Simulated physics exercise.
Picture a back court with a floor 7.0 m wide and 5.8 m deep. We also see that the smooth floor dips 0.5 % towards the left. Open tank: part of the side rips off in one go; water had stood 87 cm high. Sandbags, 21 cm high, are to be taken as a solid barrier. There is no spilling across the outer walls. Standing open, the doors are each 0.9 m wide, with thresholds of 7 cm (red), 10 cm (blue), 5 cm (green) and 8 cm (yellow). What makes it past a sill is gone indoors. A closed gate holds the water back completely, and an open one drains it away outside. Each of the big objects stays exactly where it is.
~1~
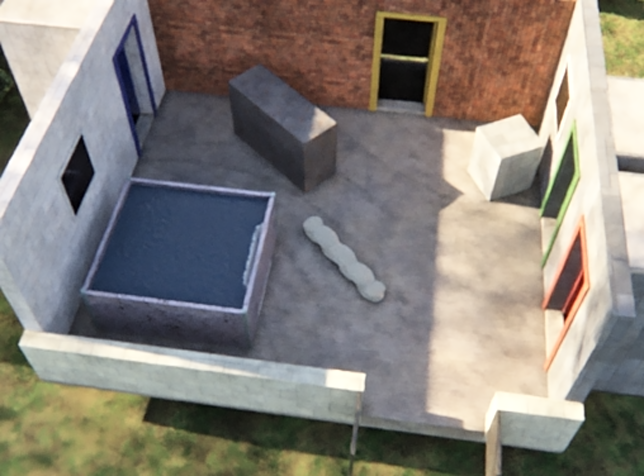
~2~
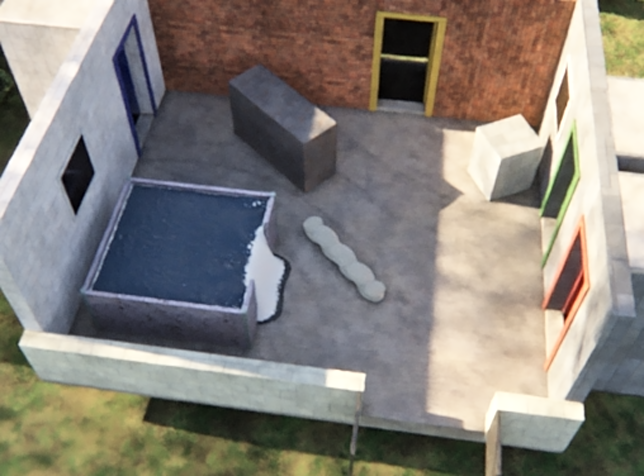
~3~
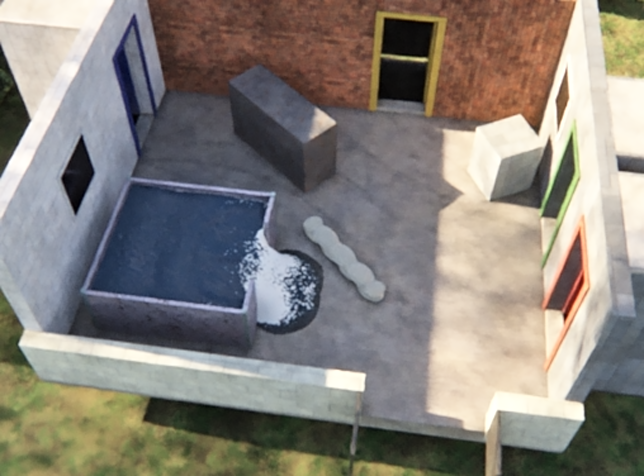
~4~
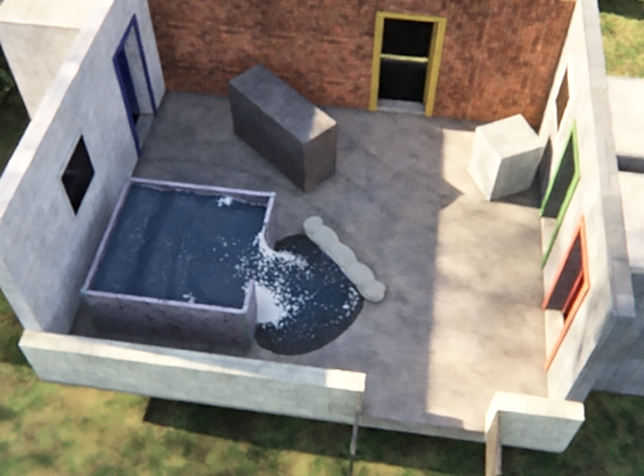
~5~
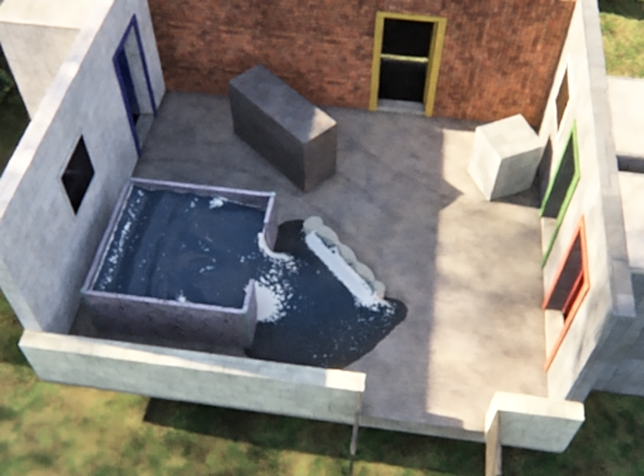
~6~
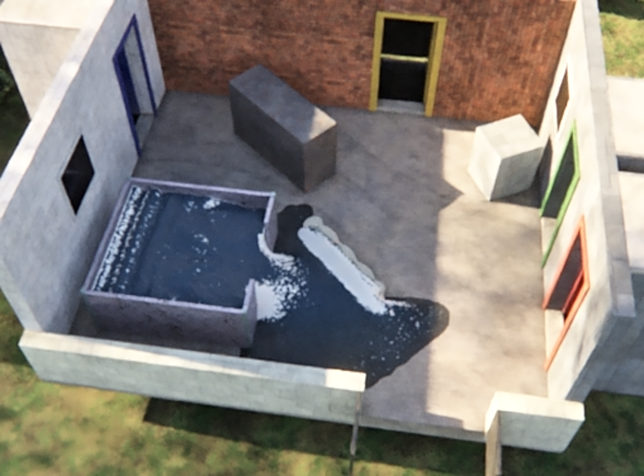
To begin with, a full open tank stands still in a walled court with a brick back wall. Part of its right side gives way and foaming water pours onto the floor, spreads rightward to a low lumpy barrier, then runs along it and past its near end, while the tank's level drops slightly.
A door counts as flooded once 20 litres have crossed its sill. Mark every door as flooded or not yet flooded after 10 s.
After that time, red door: Flooded; blue door: Not yet flooded; green door: Flooded; yellow door: Not yet flooded.
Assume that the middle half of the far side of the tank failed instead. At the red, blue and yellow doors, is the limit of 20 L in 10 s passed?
The red door comes out less than that, the blue door more than that and the yellow door less than that.
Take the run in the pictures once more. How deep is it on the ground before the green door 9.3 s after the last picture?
About 5.5 cm deep.
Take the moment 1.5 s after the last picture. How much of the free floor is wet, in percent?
I'd guess around 55 %.
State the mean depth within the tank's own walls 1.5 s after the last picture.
I'd put the mean depth near 48 centimetres.
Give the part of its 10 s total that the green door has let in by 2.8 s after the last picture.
Around 35 percent.
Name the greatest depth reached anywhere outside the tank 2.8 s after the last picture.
Up to near 32 cm.
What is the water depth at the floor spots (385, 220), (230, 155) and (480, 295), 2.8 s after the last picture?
Depths: About 1, 2 and 6 centimetres.
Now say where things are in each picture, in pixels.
The open tank at (184, 244) is whole and still, 87 cm deep, in the first frame.
Water pours out at (260, 276) and has run 0.6 m, to (266, 319); typically 9 cm deep outside, 87 cm at the open tank's back, in the second frame.
Water pours out at (260, 277) and has run 0.9 m, to (302, 323); typically 13 cm deep outside, 87 cm at the open tank's back, in the third frame.
Water pours out at (260, 277) and has run 1.5 m, to (358, 306); typically 10 cm deep outside, 87 cm at the open tank's back, in the fourth frame.
Water pours out at (260, 277) and has run 2.2 m, to (401, 311); typically 8 cm deep outside, 80 cm at the open tank's back, in the fifth frame.
The front is at (441, 326), 2.8 m from the gap at (260, 276); 4.9 m2 of floor is under water; 73 cm left at the back of the open tank, in the sixth frame.
Then, 0.7 s after the last picture water covers 35 % of the floor and is deepest (46 cm) near (338, 277); red door 9 cm at the sill, 6 L in, blue door not reached, green door not reached, yellow door not reached.
Then, 1.5 s after the last picture water covers 55 % of the floor and is deepest (44 cm) near (543, 422); red door 22 cm at the sill, 42 L in, blue door not reached, green door 5 cm at the sill, 0 L in, yellow door not reached.
Then, 2.8 s after the last picture water covers 65 % of the floor and is deepest (32 cm) near (338, 277); red door 17 cm at the sill, 144 L in, blue door not reached, green door 11 cm at the sill, 18 L in, yellow door 3 cm at the sill, 0 L in.
Then, 5.3 s after the last picture water covers 80 % of the floor and is deepest (20 cm) near (328, 266); red door 12 cm at the sill, 197 L in, blue door 6 cm at the sill, 0 L in, green door 7 cm at the sill, 38 L in, yellow door 7 cm at the sill, 0 L in.
Then, 9.3 s after the last picture water covers 95 % of the floor and is deepest (12 cm) near (338, 277); red door 6 cm at the sill, 209 L in, blue door 9 cm at the sill, 0 L in, green door 6 cm at the sill, 53 L in, yellow door 4 cm at the sill, 0 L in.
